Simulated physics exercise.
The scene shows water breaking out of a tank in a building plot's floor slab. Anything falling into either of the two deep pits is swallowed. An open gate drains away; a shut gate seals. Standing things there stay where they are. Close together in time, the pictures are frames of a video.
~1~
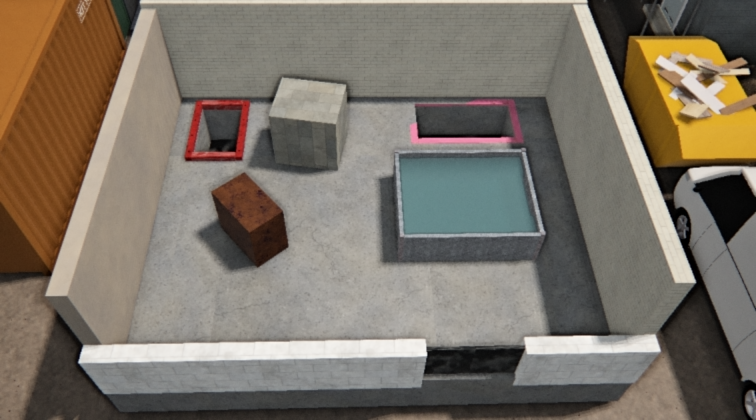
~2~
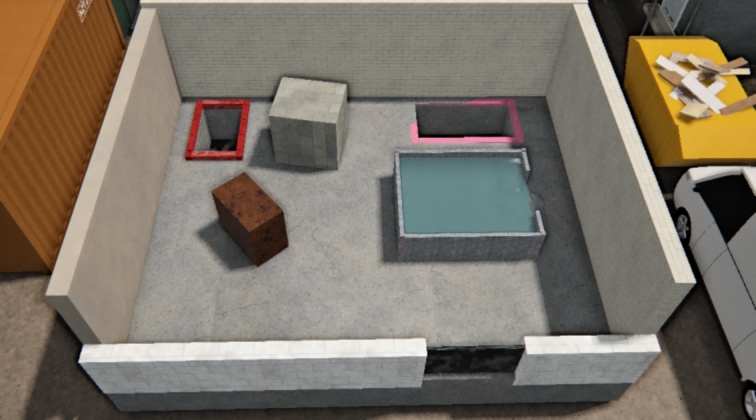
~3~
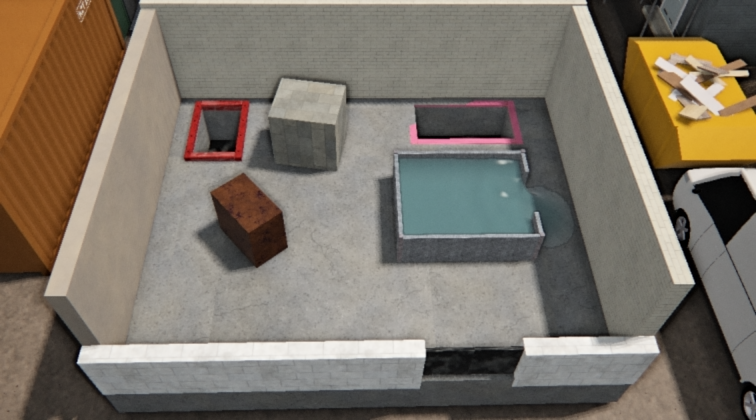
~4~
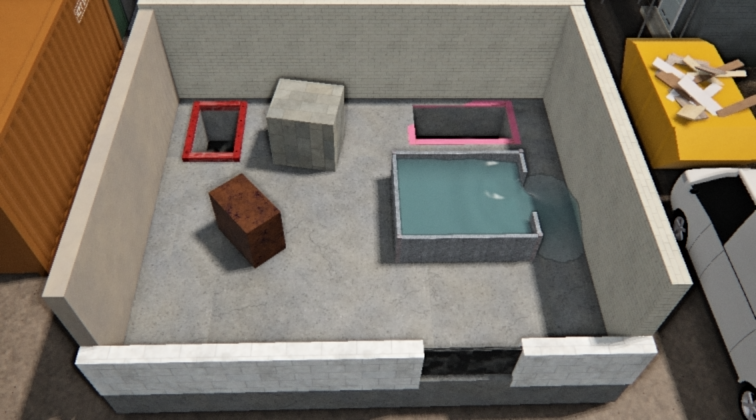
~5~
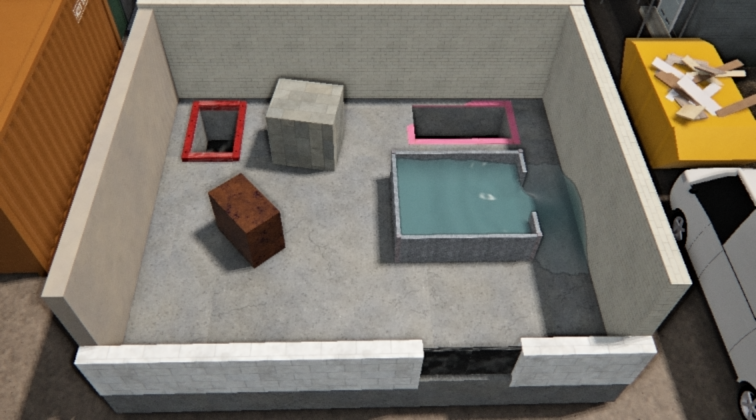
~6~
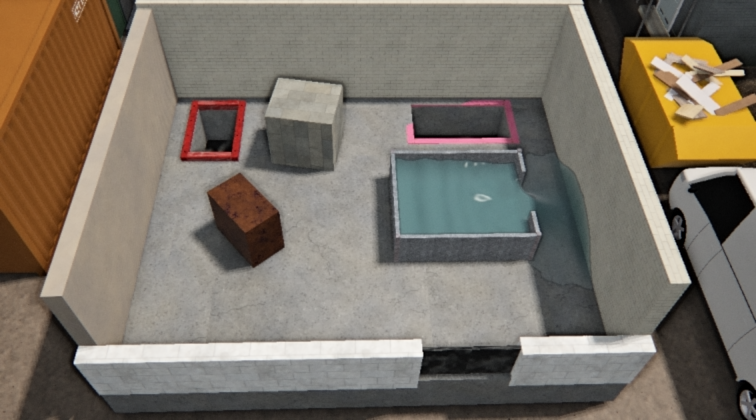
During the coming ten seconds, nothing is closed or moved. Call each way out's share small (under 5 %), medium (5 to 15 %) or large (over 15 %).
Small, medium or large: The gate gets a small share; the red pit gets a small share; the pink pit gets a large share.
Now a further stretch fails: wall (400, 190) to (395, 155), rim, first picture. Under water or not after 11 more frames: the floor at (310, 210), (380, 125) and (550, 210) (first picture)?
Going point by point: Waterlogged, waterlogged, left unwetted.
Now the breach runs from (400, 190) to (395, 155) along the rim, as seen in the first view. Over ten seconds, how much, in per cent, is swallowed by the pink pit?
Roughly, in per cent: Pink 14.
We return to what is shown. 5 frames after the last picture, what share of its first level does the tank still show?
I make it 74 per cent.
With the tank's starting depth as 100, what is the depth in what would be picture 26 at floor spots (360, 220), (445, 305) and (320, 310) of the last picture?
Around 0, 8 and 4 %.
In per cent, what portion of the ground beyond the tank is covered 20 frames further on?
Roughly 35 percent, I'd say.
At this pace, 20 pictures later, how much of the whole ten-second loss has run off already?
Roughly 35 per cent.
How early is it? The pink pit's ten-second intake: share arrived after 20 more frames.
Some 35 in a hundred.
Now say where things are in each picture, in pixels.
The first picture shows the water tank at (465, 194) is whole and still.
In the second picture, water pours out at (526, 206) and has run to (544, 232).
In the third picture, water pours out at (524, 209) and has run to (569, 221).
In the fourth picture, water pours out at (522, 210) and has run to (582, 249).
In the fifth picture, the front is at (587, 268), out from the gap at (522, 209).
In the sixth picture, water pours out at (521, 208) and has run to (590, 283).
A moment on, water covers 15 % of the floor; the gate 0 %, the red pit 0 %, the pink pit 0 %.
Next, water covers 25 % of the floor; the gate 0 %, the red pit 0 %, the pink pit 3 %.
Then, water covers 35 % of the floor; the gate 0 %, the red pit 0 %, the pink pit 12 %.
Later, water covers 55 % of the floor; the gate 0 %, the red pit 0 %, the pink pit 23 %.
In the end, water covers 75 % of the floor; the gate 0 %, the red pit 0 %, the pink pit 32 %.
